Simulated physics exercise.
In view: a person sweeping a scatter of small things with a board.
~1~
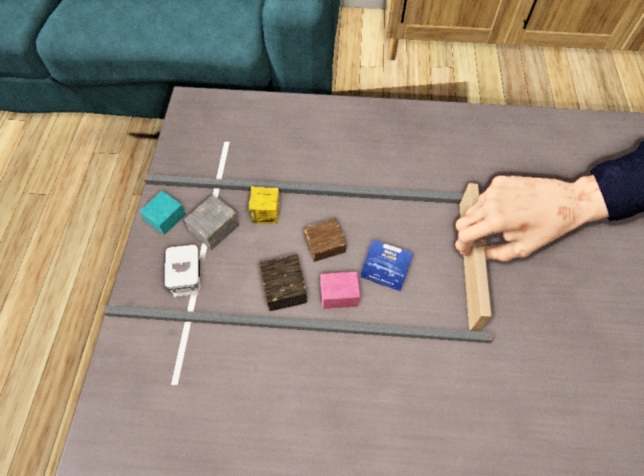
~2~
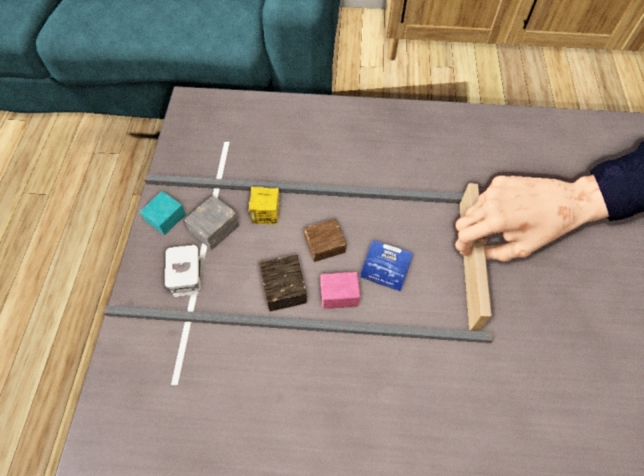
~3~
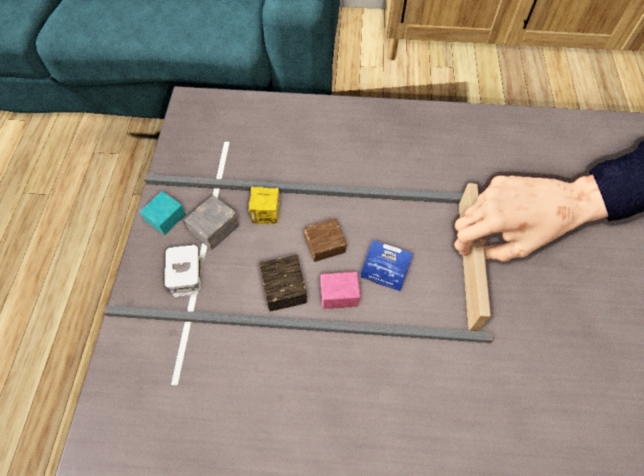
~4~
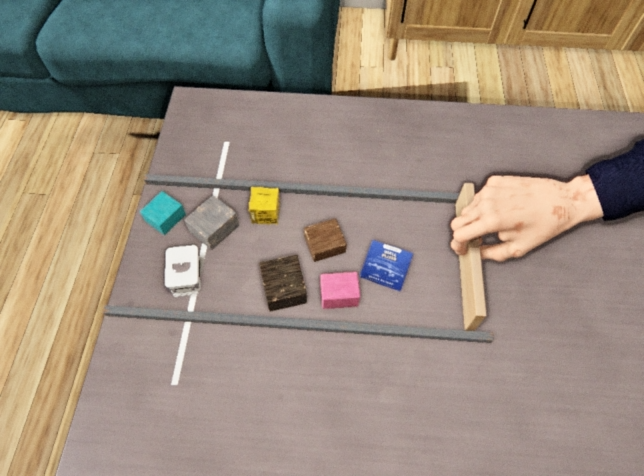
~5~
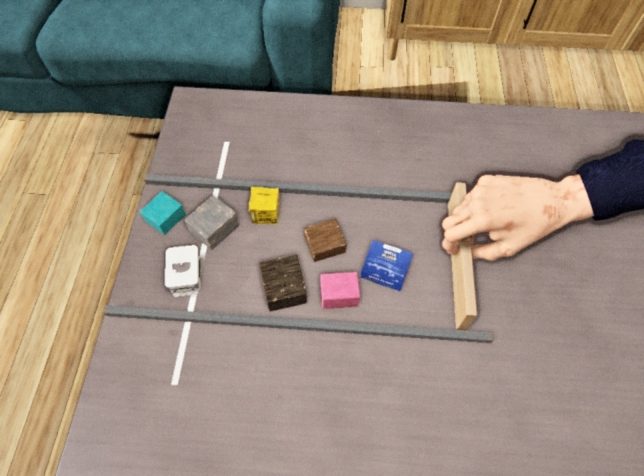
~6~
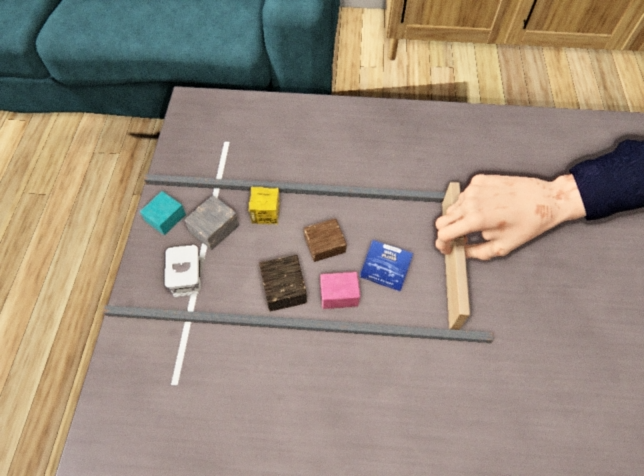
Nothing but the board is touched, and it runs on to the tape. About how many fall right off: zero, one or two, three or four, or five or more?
Drops: Fewer than three, some.
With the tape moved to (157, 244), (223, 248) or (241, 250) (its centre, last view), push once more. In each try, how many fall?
4, 0, 0.
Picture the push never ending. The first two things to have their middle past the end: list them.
Those two are the white case and the turquoise block, in that order.
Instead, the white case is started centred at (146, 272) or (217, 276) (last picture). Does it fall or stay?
Place by place, it goes off; goes off.
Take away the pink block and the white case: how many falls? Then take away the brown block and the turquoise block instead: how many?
The count is 1 in the first case and 1 in the second.
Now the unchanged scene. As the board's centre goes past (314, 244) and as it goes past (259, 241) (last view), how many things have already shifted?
First 5, then 7.
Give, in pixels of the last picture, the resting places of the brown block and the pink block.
The brown block ends up near (193, 219), and the pink block near (176, 279).
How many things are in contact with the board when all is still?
Tally at the end: 4.
Soon after, none off yet; turquoise block at rest near (163, 213); white case at rest near (184, 271); grey block at rest near (213, 223).
In the end, the number that fall off is one or two; gone, white case and turquoise block.
